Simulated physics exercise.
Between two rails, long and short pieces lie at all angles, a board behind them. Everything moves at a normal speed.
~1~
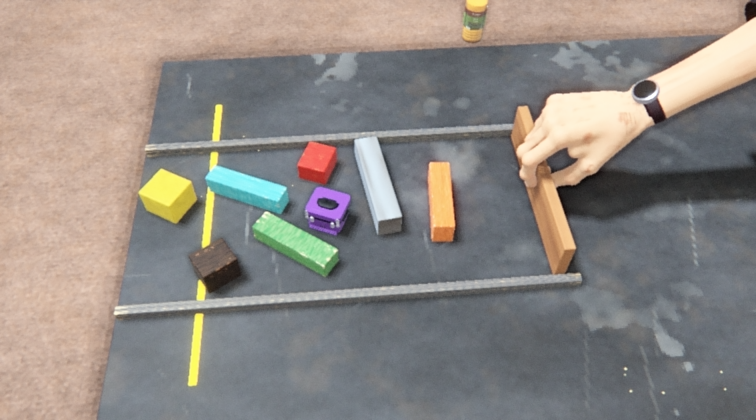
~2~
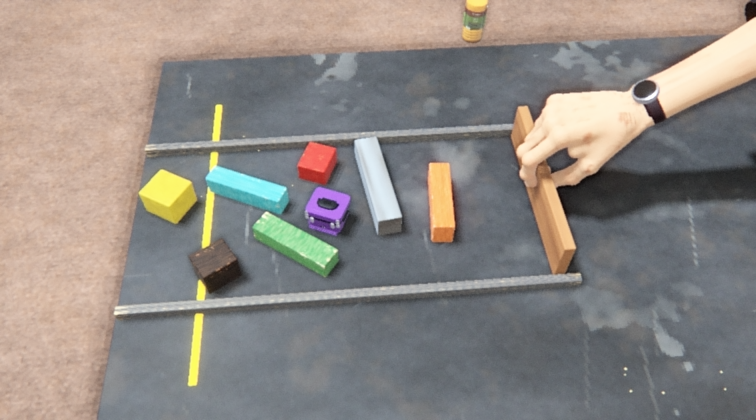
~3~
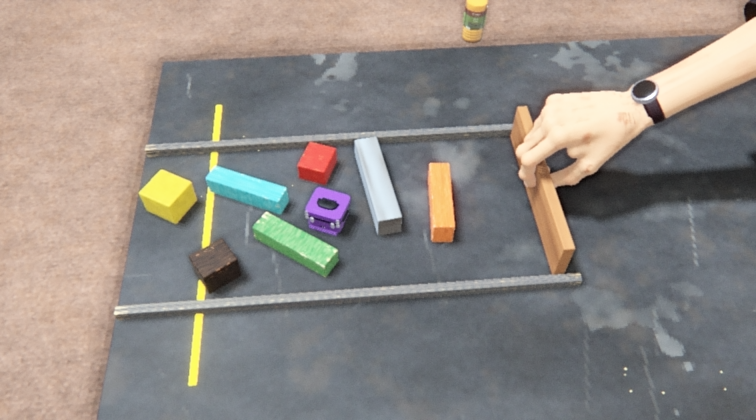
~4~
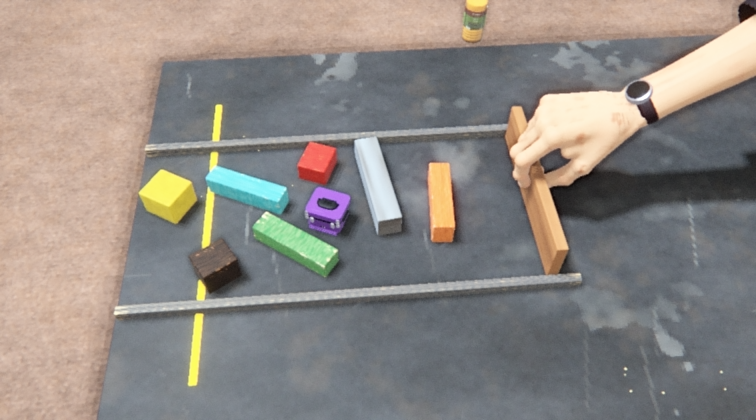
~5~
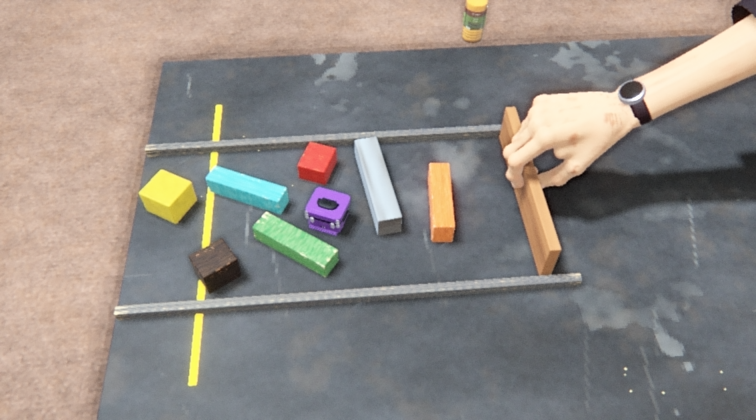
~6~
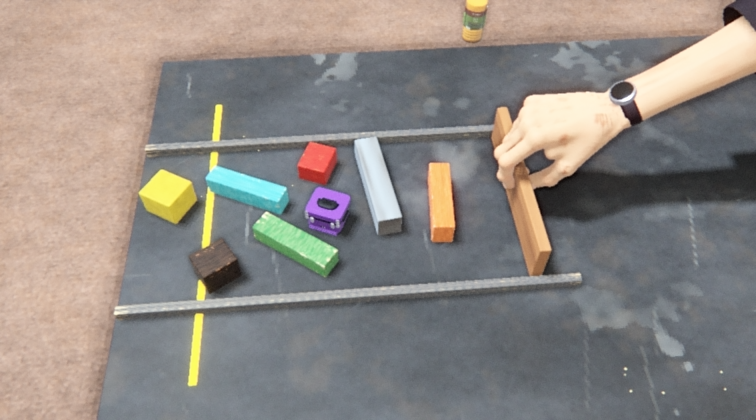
A hand slides a wooden board slightly left between two rails while the colored blocks stay still.
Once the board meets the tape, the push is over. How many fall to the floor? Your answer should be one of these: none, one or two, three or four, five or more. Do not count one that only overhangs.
The count is one or two.
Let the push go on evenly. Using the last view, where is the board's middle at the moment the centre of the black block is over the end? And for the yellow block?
The middle is at (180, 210) when it's the black block, and at (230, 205) when it's the yellow block.
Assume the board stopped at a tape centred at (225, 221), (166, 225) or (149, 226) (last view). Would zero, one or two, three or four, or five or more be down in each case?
Taken in the order given: One or two, more than four, at least five.
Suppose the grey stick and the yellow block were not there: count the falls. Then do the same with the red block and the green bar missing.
Going first to second: 0 and 1.
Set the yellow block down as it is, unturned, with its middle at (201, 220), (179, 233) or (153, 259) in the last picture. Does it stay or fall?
Going through them in order, it comes off, then comes off, then comes off.
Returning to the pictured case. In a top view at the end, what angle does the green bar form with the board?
About 60°.
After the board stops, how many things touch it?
Contact count: 2.
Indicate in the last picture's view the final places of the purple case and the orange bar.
In the last picture the purple case sits at (141, 217) while the orange bar sits at (196, 217).
A little later, none off yet; yellow block at rest near (169, 196); black block at rest near (216, 266); turquoise bar at rest near (248, 190).
When it is over, the number that fall off is one or two; down, turquoise bar and yellow block.
